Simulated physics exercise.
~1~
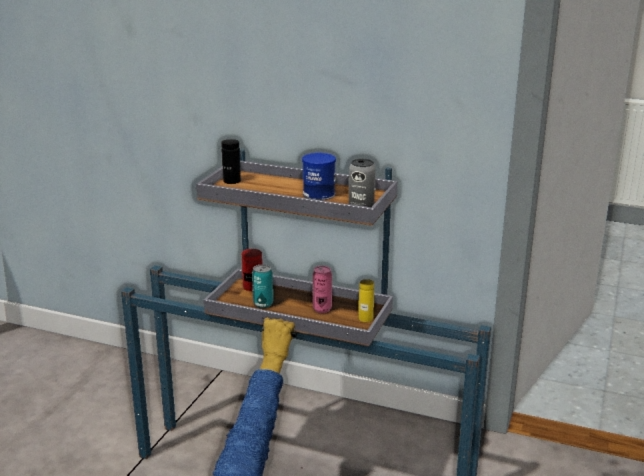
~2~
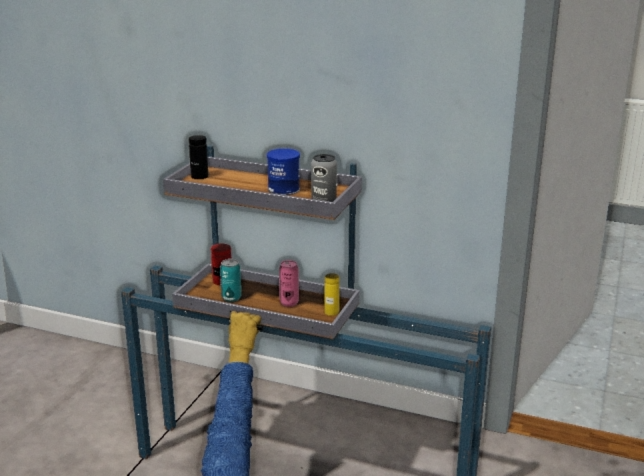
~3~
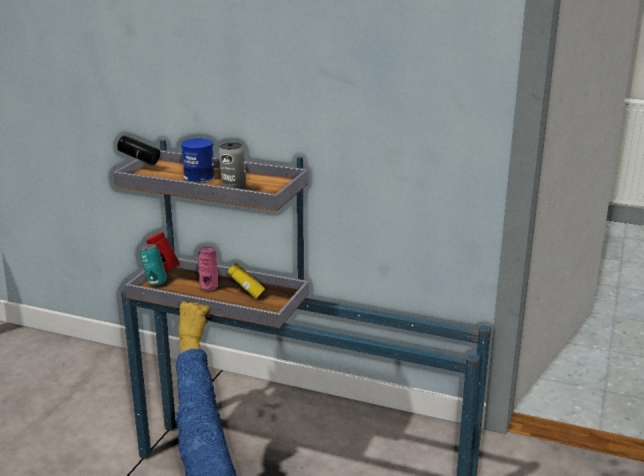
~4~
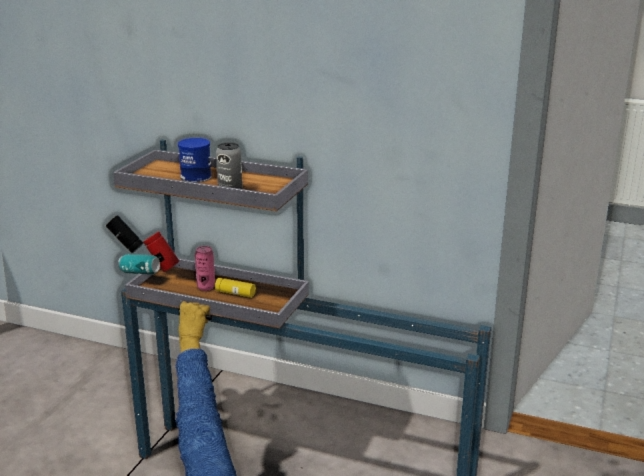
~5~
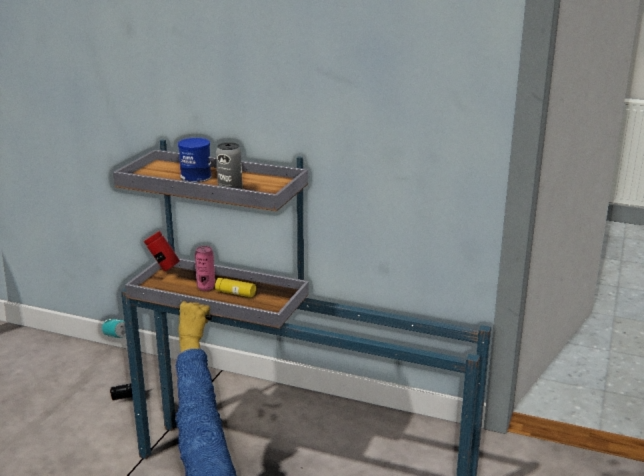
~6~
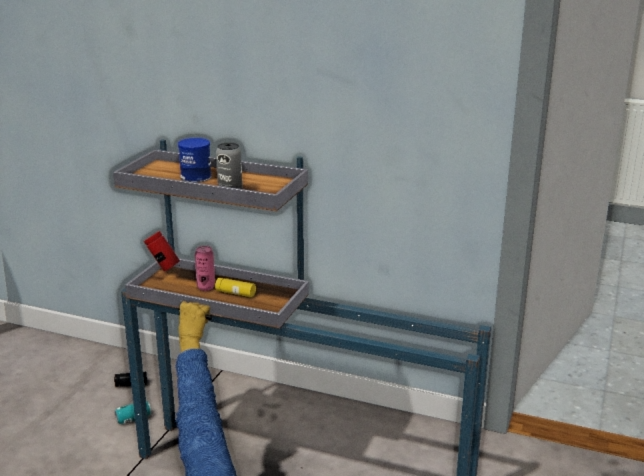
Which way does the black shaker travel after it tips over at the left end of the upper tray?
It moves down, dropping from the upper tray past the lower one to the floor.
